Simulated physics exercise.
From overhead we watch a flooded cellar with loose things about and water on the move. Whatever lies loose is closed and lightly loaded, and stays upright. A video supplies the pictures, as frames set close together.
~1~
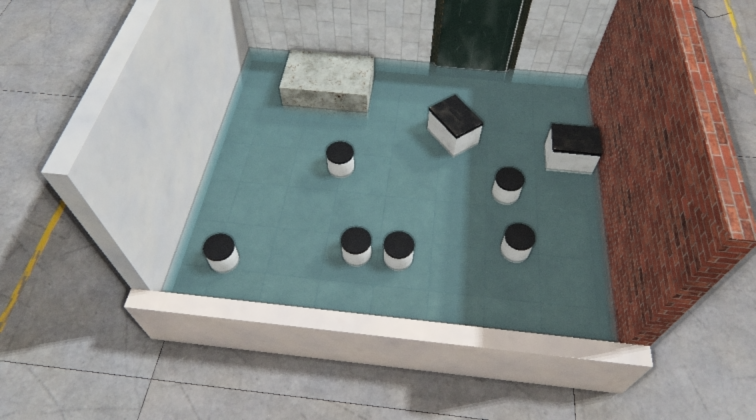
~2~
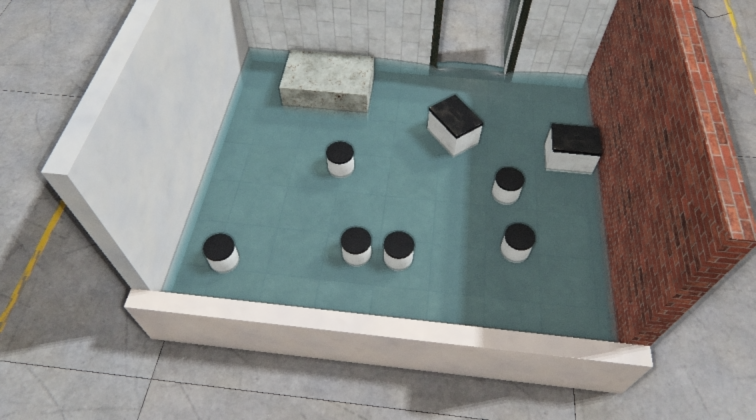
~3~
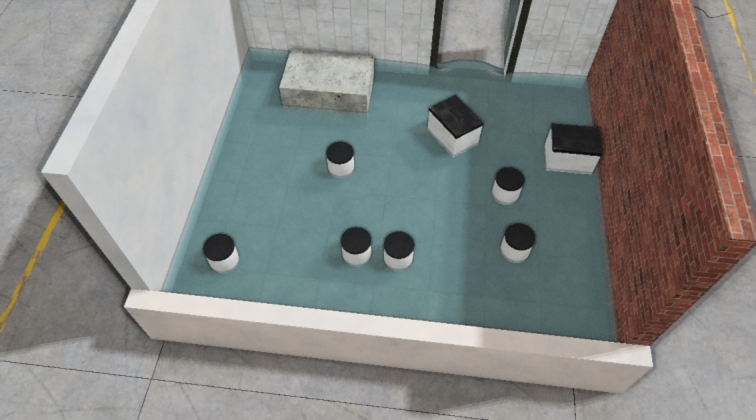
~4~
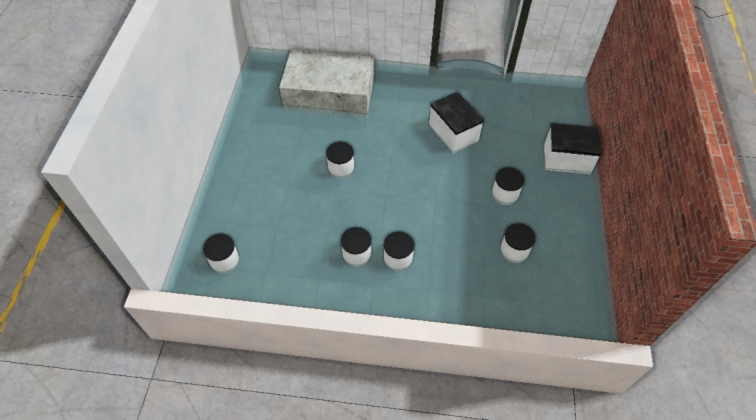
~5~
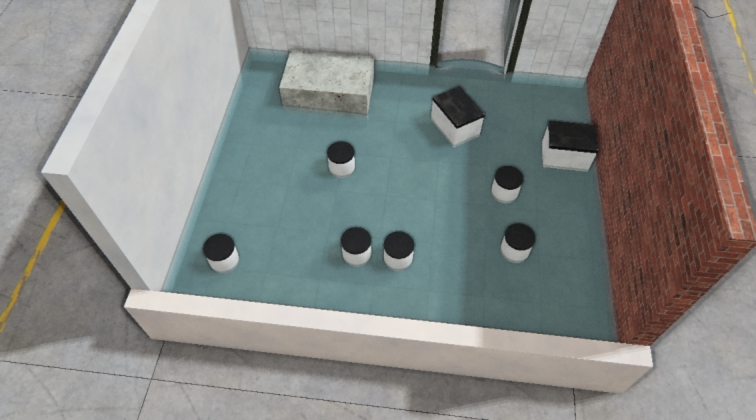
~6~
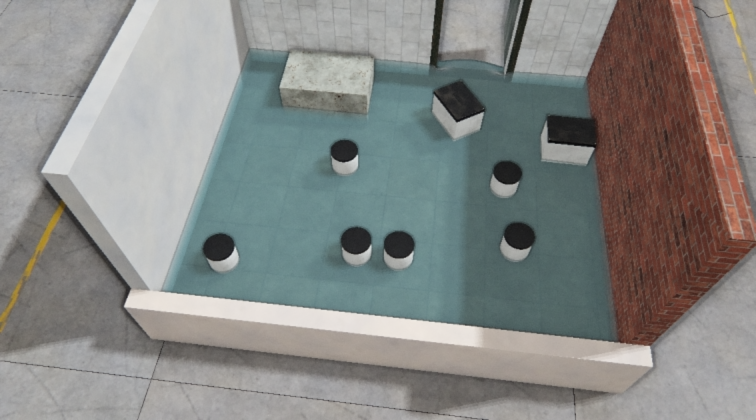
The dark door in the back wall gives way to a pale opening at the start, in a flooded cellar seen from overhead by a still camera. Greenish-blue water surrounds two black-topped white chests at the right, several black-topped white cylinders, and a pale stone block near the back, between white and red brick walls. The chests shift slightly, then a couple of cylinders edge very slightly too.
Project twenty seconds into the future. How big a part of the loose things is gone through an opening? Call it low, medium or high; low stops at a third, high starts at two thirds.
Medium.
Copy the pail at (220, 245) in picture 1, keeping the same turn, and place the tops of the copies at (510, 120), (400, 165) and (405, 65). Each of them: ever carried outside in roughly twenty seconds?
First one makes it out, second one makes it out, third one makes it out.
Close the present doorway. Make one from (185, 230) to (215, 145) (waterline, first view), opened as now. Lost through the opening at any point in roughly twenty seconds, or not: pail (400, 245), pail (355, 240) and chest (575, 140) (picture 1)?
Swept away, swept away, remains.
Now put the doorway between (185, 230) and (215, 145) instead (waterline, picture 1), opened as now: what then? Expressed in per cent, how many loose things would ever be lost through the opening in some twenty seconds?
Roughly 60 in a hundred.
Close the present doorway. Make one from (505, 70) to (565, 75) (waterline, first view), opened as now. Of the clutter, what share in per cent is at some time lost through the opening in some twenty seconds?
My estimate is some 50 percent.
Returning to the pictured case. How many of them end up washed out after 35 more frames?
Total: 4.
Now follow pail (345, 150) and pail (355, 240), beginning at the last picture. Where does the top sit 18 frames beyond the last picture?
Estimate: (419, 107), then (387, 217).
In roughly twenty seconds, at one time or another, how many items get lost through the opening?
The figure is 4.
A moment on, 0 of 8 are out; 8 afloat.
Next, 1 of 8 are out; 7 afloat.
Later, 4 of 8 are out; 4 afloat.
In the end, 4 of 8 are out; 4 afloat.
